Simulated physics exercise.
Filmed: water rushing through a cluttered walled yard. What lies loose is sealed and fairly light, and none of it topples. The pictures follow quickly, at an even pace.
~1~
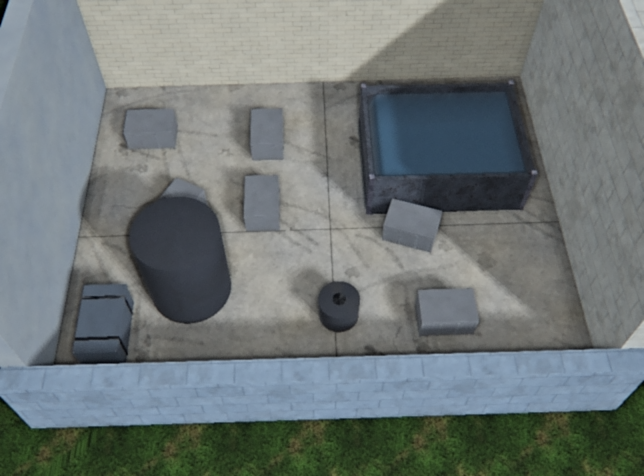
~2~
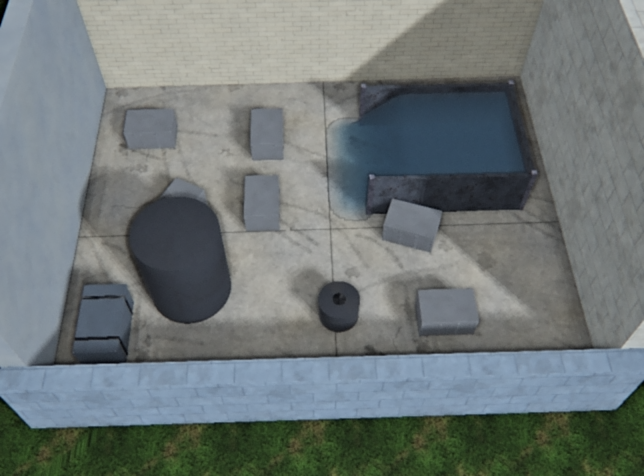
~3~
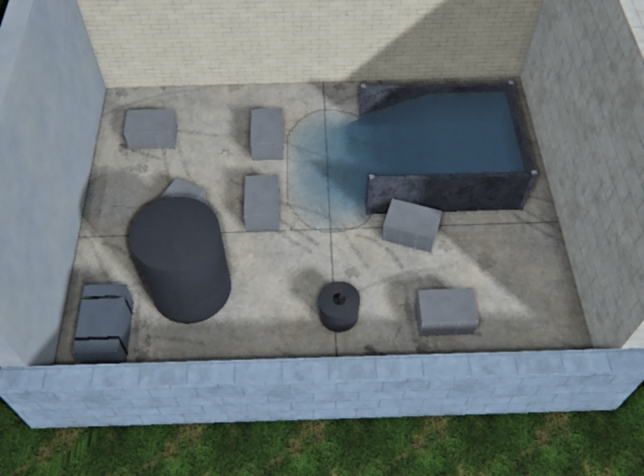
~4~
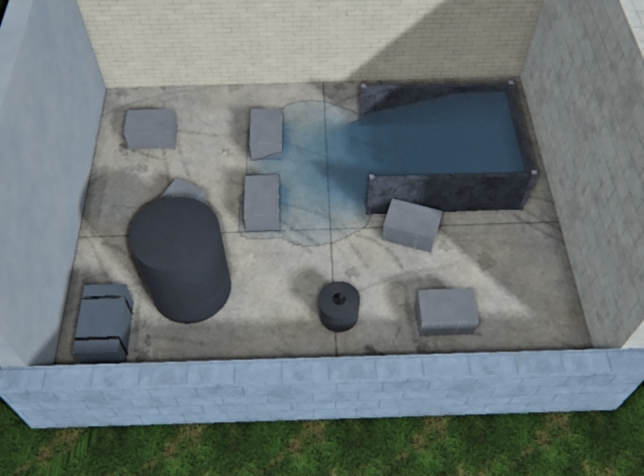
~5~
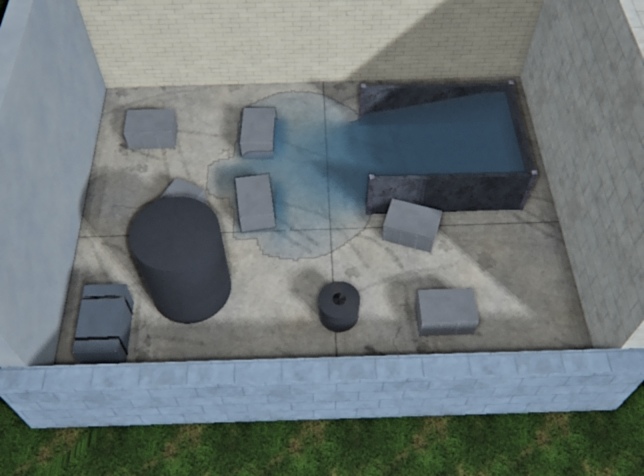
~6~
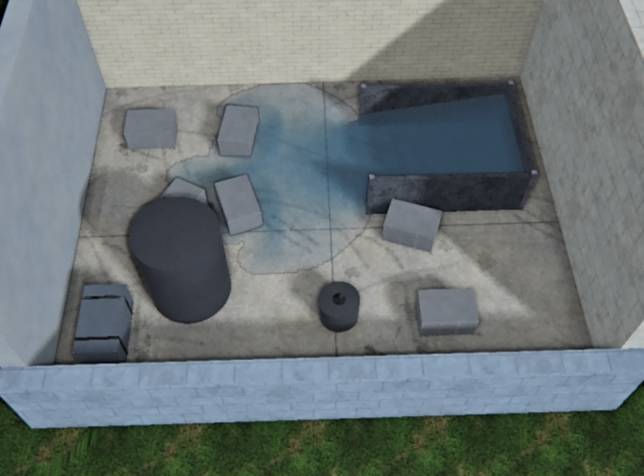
The footage shows a walled yard of grey crates and dark cylinders, where water pours from the open left side of a tank and spreads leftward across the concrete, nudging two crates slightly left while the other objects stay put.
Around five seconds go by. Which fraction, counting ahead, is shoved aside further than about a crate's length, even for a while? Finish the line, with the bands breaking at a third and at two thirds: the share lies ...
The share lies between a third and two thirds.
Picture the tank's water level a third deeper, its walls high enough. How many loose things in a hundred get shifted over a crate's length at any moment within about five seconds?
I'd say somewhere about 50 percent.
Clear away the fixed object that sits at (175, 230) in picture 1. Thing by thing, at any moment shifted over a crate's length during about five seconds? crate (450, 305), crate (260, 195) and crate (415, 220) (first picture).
Taking them in turn, the first stayed within range, the second traveled far, and the third stayed within range.
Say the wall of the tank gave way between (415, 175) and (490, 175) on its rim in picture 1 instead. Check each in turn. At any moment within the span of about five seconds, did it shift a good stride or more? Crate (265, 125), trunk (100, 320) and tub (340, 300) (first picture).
Listed in turn, never travels that far, ends up that far off, ends up that far off.
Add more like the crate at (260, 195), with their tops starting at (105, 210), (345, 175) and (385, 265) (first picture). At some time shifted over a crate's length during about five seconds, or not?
In sequence: Pushed clear, pushed clear, doesn't go far.
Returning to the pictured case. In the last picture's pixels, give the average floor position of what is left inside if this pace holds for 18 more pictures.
At about (246, 258).
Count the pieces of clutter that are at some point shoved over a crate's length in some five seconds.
The total is 4.
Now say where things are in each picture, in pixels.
A crate at (267, 126) rests on the ground; a crate at (262, 195), on the bottom; 0 of 8 have shifted, in the first frame.
A crate at (267, 126), on the bottom; a crate at (262, 195) rests on the ground; 0 of 8 have shifted, in the second frame.
A crate at (267, 126), on the bottom; a crate at (262, 195), on the bottom; 0 of 8 have shifted, in the third frame.
A crate at (266, 126), on the bottom; a crate at (262, 195), on the bottom; 0 of 8 have shifted, in the fourth frame.
A crate at (258, 125), on the bottom, close to its start; a crate at (254, 196) rests on the ground, close to its start; 2 of 8 have shifted, in the fifth frame.
A crate at (238, 123), on the bottom, a stride from its start; a crate at (238, 197) rests on the ground, close to its start; 2 of 8 have shifted, in the sixth frame.
A moment on, 2 of 8 are well off their spots; 0 afloat.
Next, 3 of 8 are well off their spots; 4 afloat.
Later, 3 of 8 are well off their spots; 3 afloat.
In the end, 4 of 8 are well off their spots, and 4 have been at some point; 4 afloat.
